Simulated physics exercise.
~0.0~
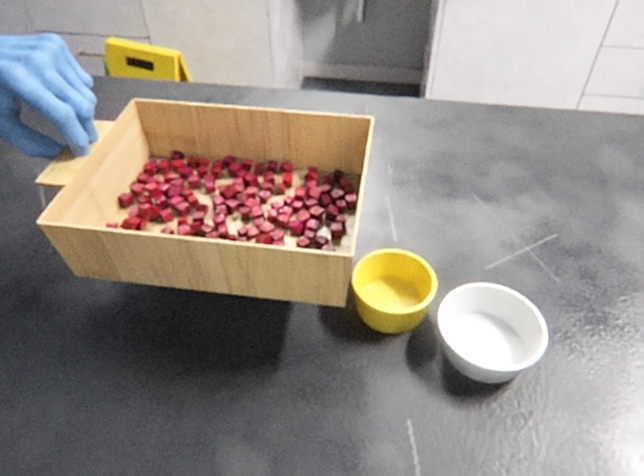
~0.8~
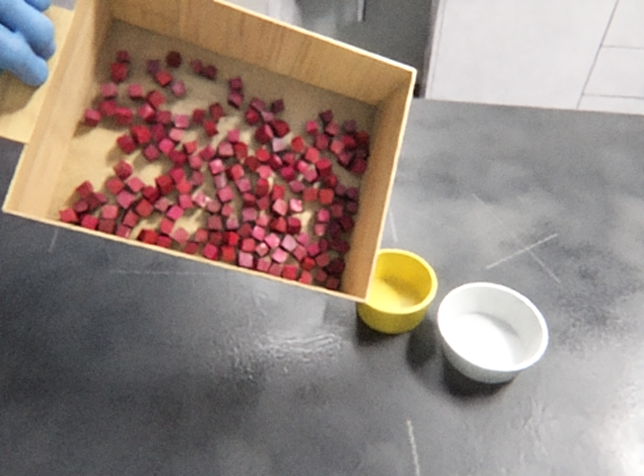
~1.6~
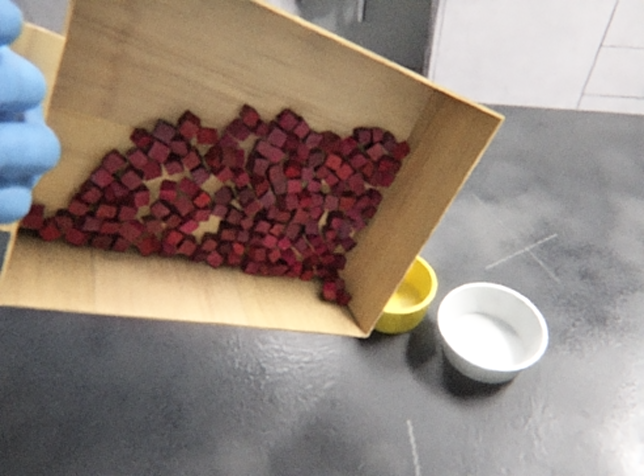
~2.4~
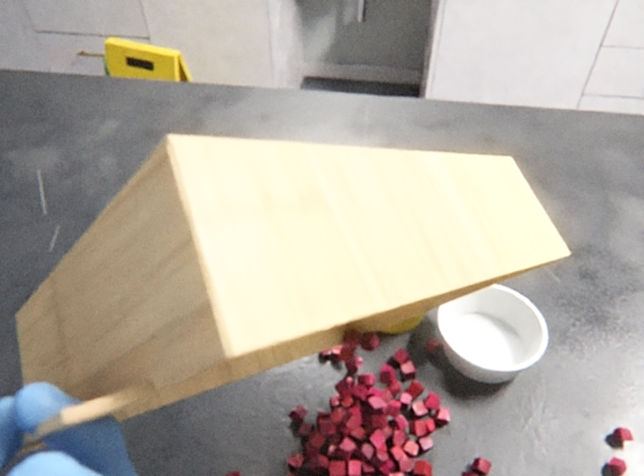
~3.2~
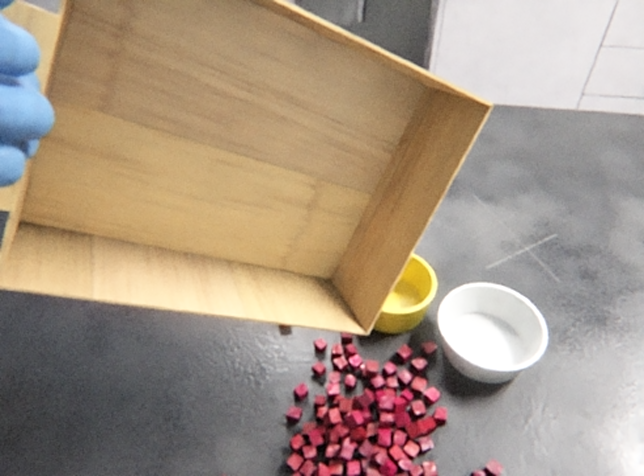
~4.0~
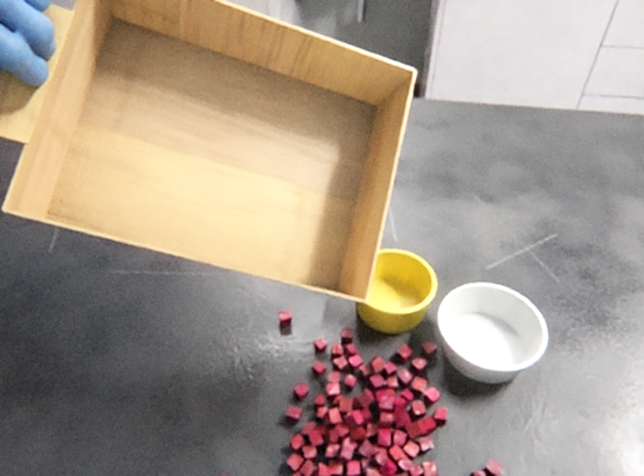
A gloved hand tips a wooden tray, spilling all the beetroot cubes onto the dark table.
